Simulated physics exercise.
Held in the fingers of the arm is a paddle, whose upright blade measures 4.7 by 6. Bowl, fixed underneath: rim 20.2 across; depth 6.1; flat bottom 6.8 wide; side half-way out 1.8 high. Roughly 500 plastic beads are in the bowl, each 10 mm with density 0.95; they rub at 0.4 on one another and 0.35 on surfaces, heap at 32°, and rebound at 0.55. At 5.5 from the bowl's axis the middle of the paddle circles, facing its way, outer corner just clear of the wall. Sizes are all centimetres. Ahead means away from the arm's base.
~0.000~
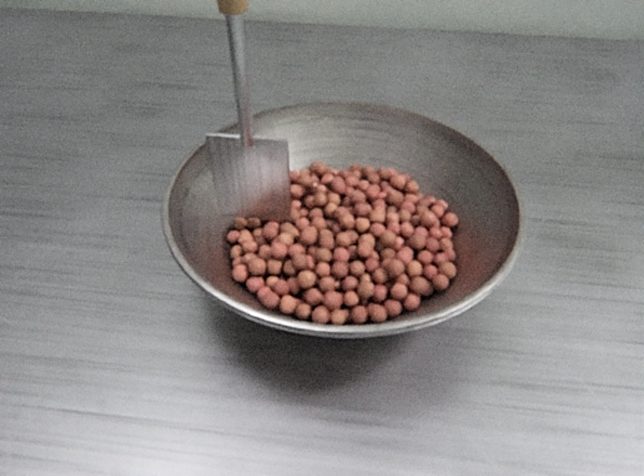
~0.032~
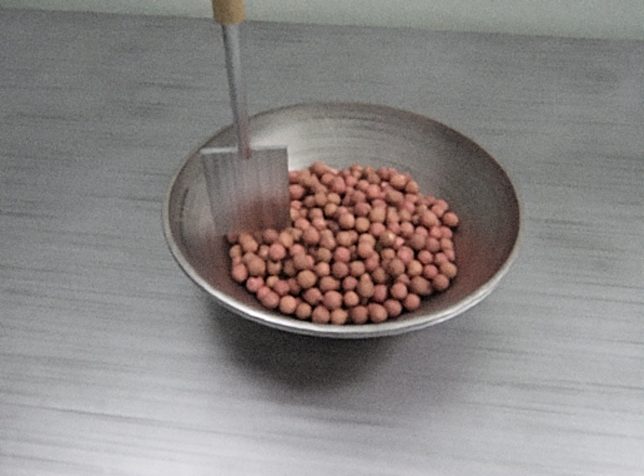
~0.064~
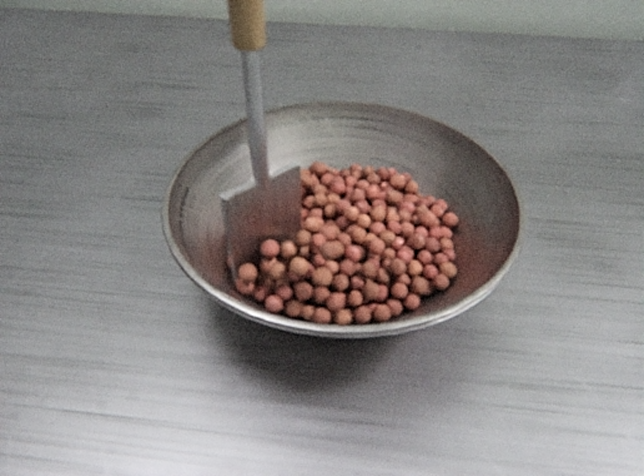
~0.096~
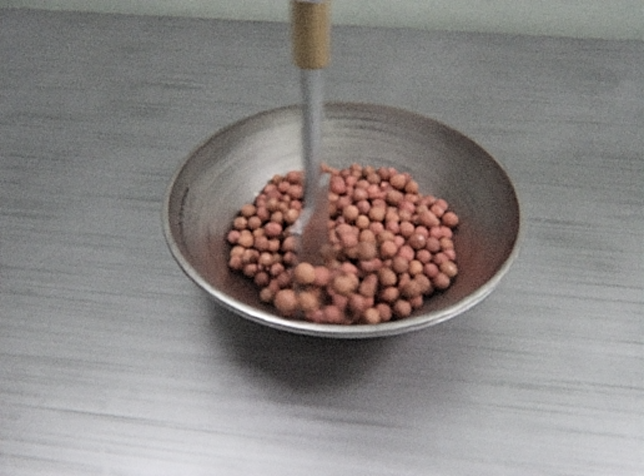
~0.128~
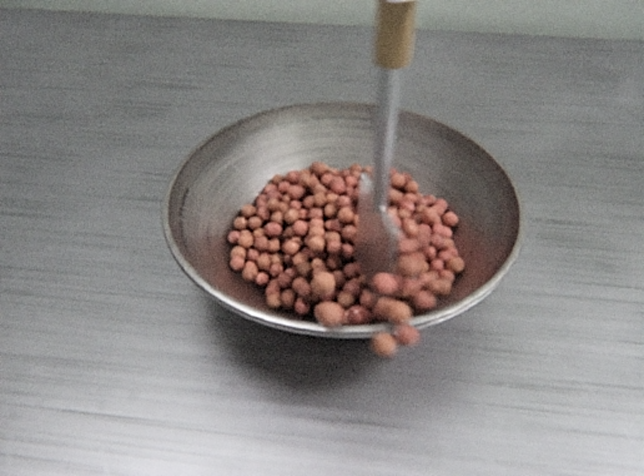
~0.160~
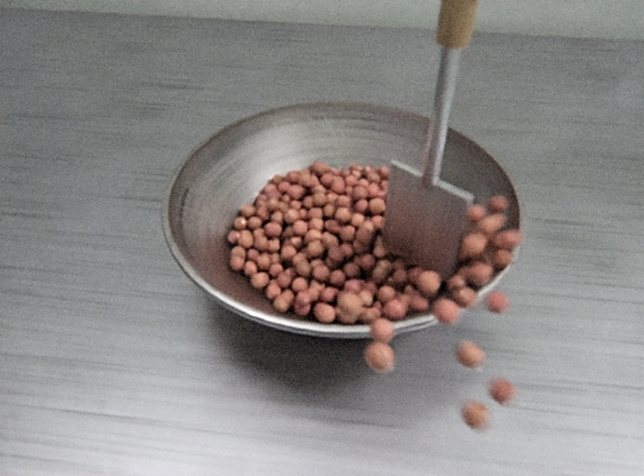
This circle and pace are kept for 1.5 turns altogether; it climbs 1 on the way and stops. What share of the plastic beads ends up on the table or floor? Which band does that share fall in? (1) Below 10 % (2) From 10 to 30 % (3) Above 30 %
2.
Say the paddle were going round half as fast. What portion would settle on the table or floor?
Estimated share: About 0 per cent.
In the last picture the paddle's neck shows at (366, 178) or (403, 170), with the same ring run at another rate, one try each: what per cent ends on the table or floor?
About 10 per cent, then about 15 per cent.
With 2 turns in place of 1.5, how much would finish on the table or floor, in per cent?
20 %.
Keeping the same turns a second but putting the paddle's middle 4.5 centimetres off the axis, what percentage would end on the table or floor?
Some 35 percent would.
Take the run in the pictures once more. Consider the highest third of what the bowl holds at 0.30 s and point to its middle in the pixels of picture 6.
(331, 200), roughly.
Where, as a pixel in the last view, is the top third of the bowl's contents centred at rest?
Estimated centre: (344, 225).
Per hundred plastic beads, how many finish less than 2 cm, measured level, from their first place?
About 70 percent.
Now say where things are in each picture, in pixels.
The first picture shows the paddle neck at (244, 113), 0° round; upper third of the load around (350, 227), from x 235 to 450, top at y 170; 501 in the bowl.
The second picture shows the paddle neck at (241, 124), 14° round; upper third of the load around (350, 227), from x 235 to 450, top at y 170.
The third picture shows the paddle neck at (259, 154), 46° round; upper third of the load around (350, 233), from x 235 to 450, top at y 170.
The fourth picture shows the paddle neck at (312, 175), 79° round; upper third of the load around (357, 234), from x 235 to 450, top at y 170.
The fifth picture shows the paddle neck at (381, 175), 113° round; upper third of the load around (382, 232), from x 235 to 455, top at y 170; 498 in the bowl, 3 in flight or on the tool.
The sixth picture shows the paddle neck at (434, 153), 146° round; upper third of the load around (391, 223), from x 235 to 510, top at y 170; 492 in the bowl, 9 in flight or on the tool.
After 0.30 s, 295° round, highest piece 10 above the table; 453 in the bowl, 16 on the table or floor, 32 in flight or on the tool.
After 0.45 s, 85° round, highest piece 10 above the table; 427 in the bowl, 54 on the table or floor, 20 in flight or on the tool.
After 0.72 s, 180° round, highest piece 5 above the table; 424 in the bowl, 77 on the table or floor.
After 1.42 s, 180° round, highest piece 5 above the table; 424 in the bowl, 77 on the table or floor.
In the end, 424 in the bowl, 77 on the table or floor. That is 15 % on the table or floor.
